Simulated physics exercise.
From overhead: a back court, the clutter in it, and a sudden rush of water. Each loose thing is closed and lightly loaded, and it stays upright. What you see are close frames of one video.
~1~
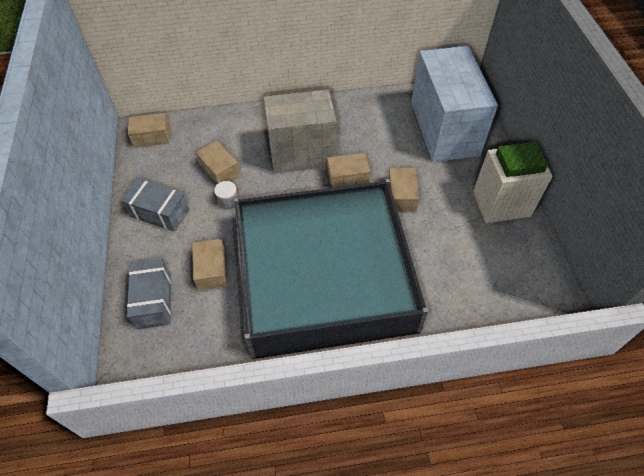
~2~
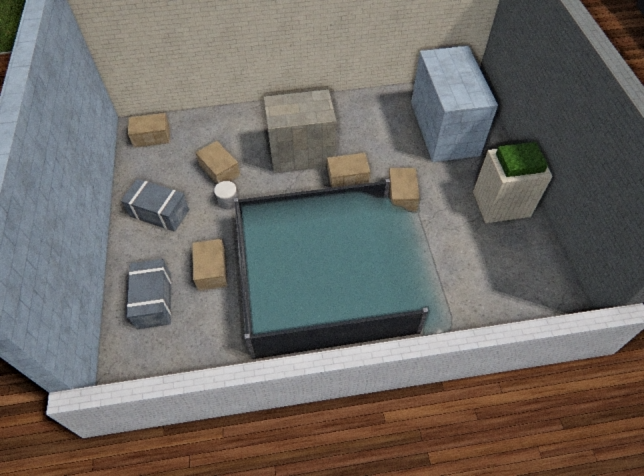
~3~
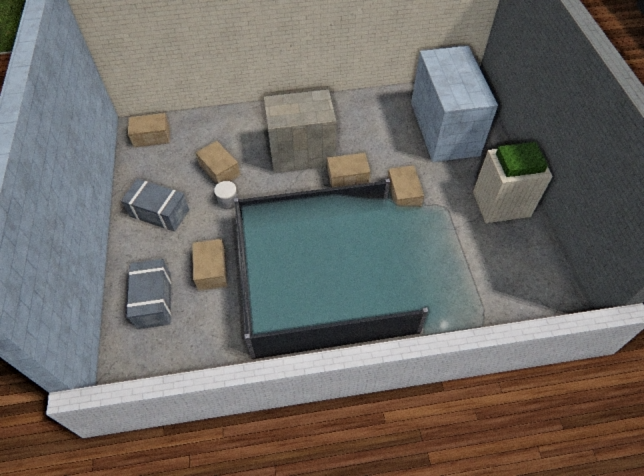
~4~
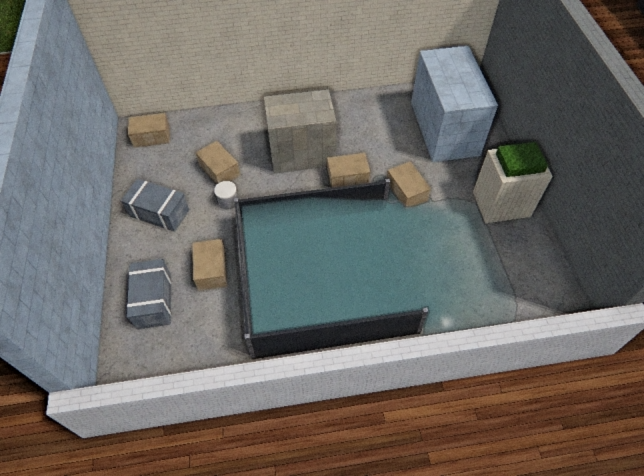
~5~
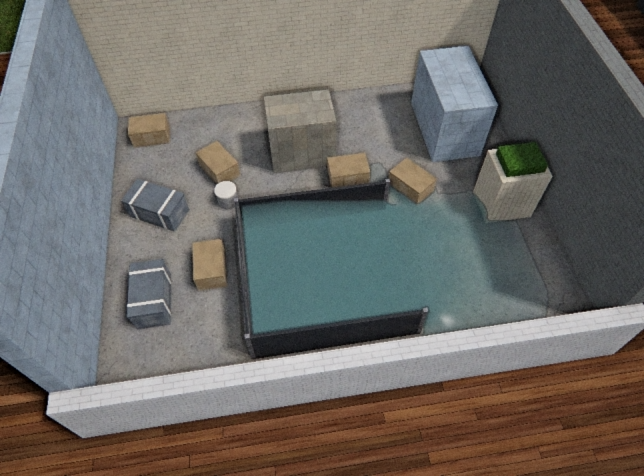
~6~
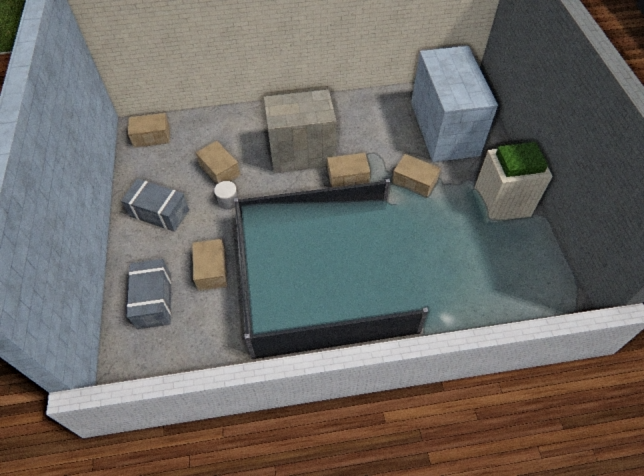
At the start, a square pool of teal water sits in a walled court among scattered tan boxes and strapped grey cases. Its right side opens and water spreads rightward across the floor, reaching the planter, while the box by the opening turns and shifts slightly right; the others stay put.
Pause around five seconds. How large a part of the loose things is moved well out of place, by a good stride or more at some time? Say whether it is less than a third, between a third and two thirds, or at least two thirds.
It is less than a third.
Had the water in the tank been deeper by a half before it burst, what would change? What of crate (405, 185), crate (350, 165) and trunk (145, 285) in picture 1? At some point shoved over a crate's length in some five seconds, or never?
Note, listed order: Covered it / covered it / didn't cover it.
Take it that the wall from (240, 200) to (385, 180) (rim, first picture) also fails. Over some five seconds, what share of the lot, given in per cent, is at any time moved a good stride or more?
Roughly 50 percent.
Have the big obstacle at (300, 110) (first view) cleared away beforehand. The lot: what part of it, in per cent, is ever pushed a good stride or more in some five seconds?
Around 10%.
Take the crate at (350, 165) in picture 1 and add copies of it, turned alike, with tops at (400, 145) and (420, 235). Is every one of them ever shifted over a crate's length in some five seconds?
First driven off, second driven off.
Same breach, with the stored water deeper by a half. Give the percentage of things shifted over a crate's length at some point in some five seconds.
I get 20 percent.
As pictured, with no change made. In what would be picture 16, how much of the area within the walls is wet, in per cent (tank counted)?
I'd estimate around 40 percent.
A moment on, 1 of 8 are well off their spots; 0 afloat.
Next, 1 of 8 are well off their spots; 0 afloat.
Later, 1 of 8 are well off their spots; 0 afloat.
In the end, 2 of 8 are well off their spots, and 2 have been at some point; 1 afloat.
